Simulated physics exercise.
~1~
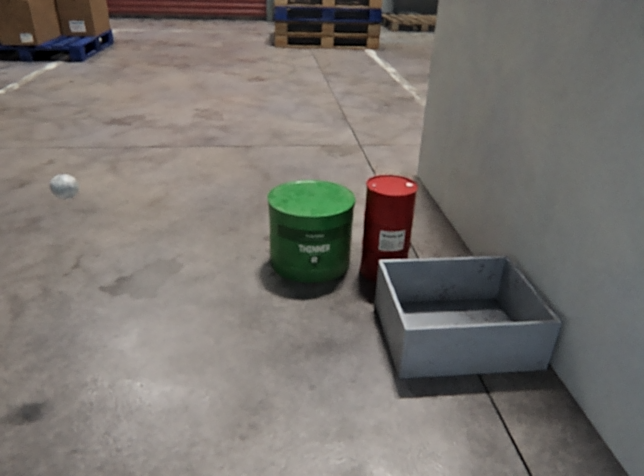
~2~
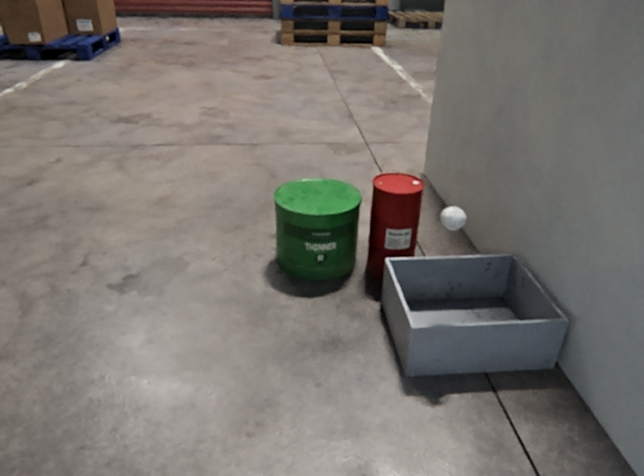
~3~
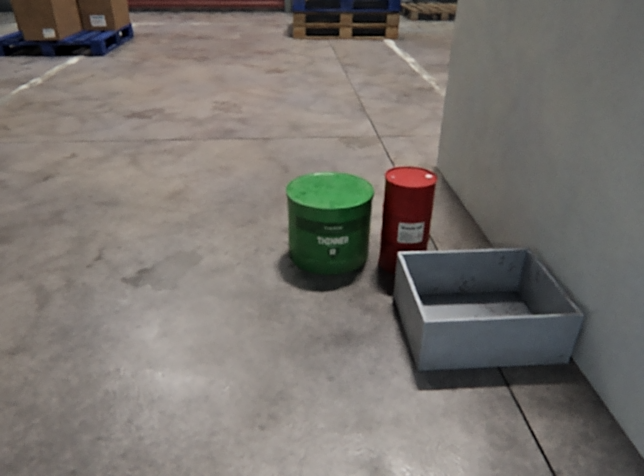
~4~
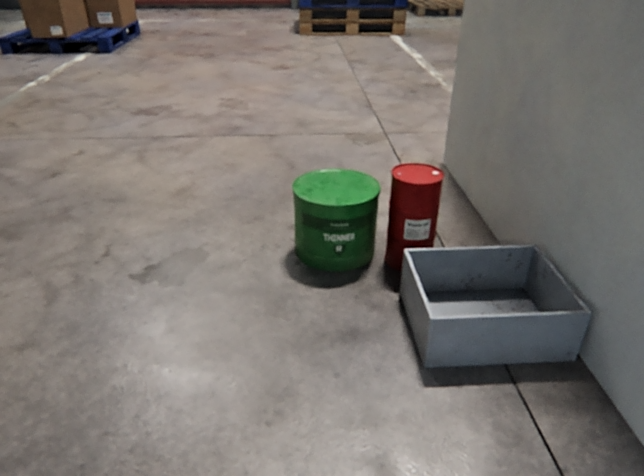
On a warehouse floor, a small white ball flies right and disappears into a gray box.
